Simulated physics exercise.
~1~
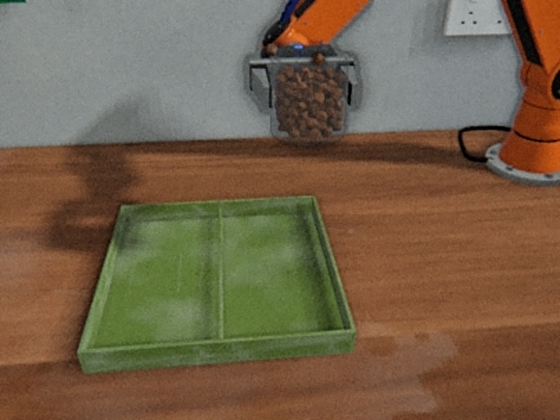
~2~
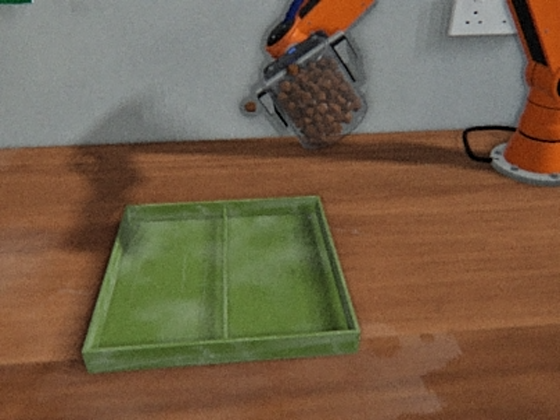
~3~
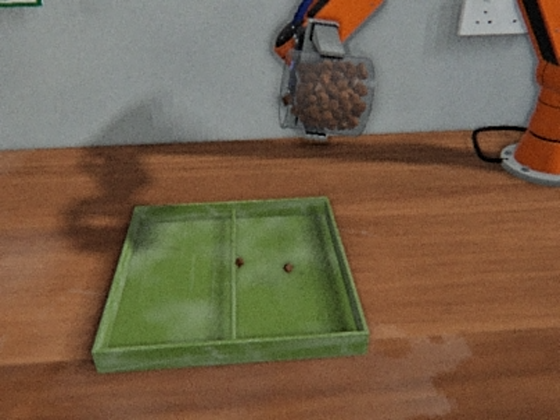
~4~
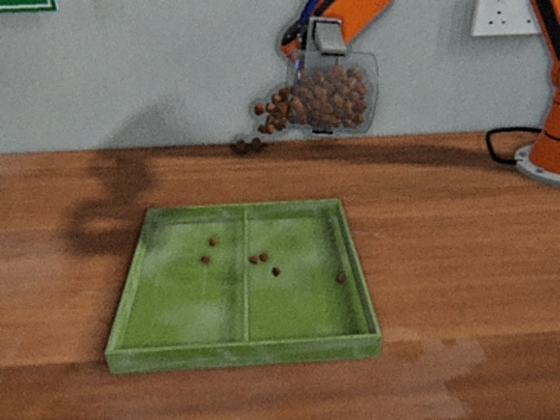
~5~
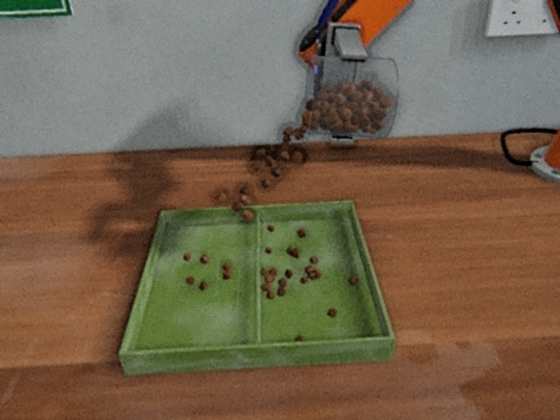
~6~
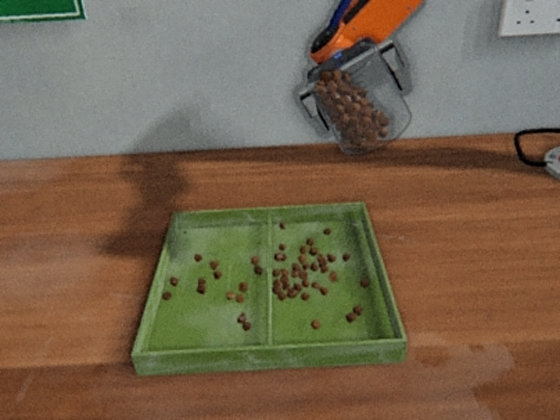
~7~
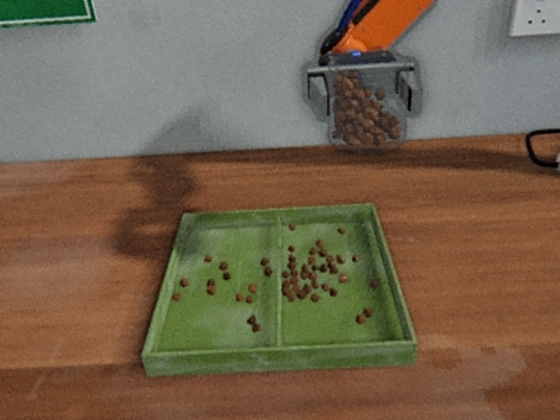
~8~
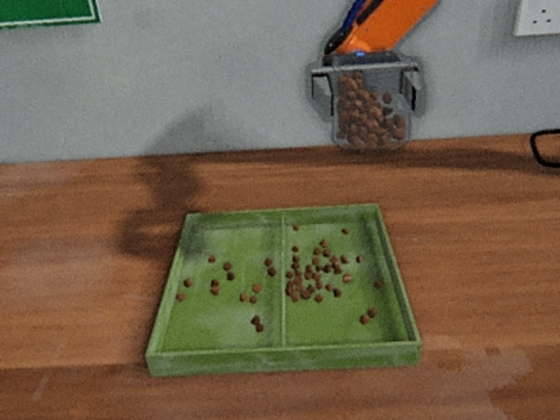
A wooden tabletop against a plain grey wall is seen from the front and slightly above, with the view shifting gently left. A shallow green tray, split by a thin divider, sits on the table, while an orange robot arm holds a clear beaker of brown pellets above and behind it. The arm tips the beaker leftward until it lies on its side, and pellets spill into both halves of the tray. It then swings the beaker back upright, ending the pour. Finally the beaker hangs still, partly full, with more pellets scattered in the right half than the left.
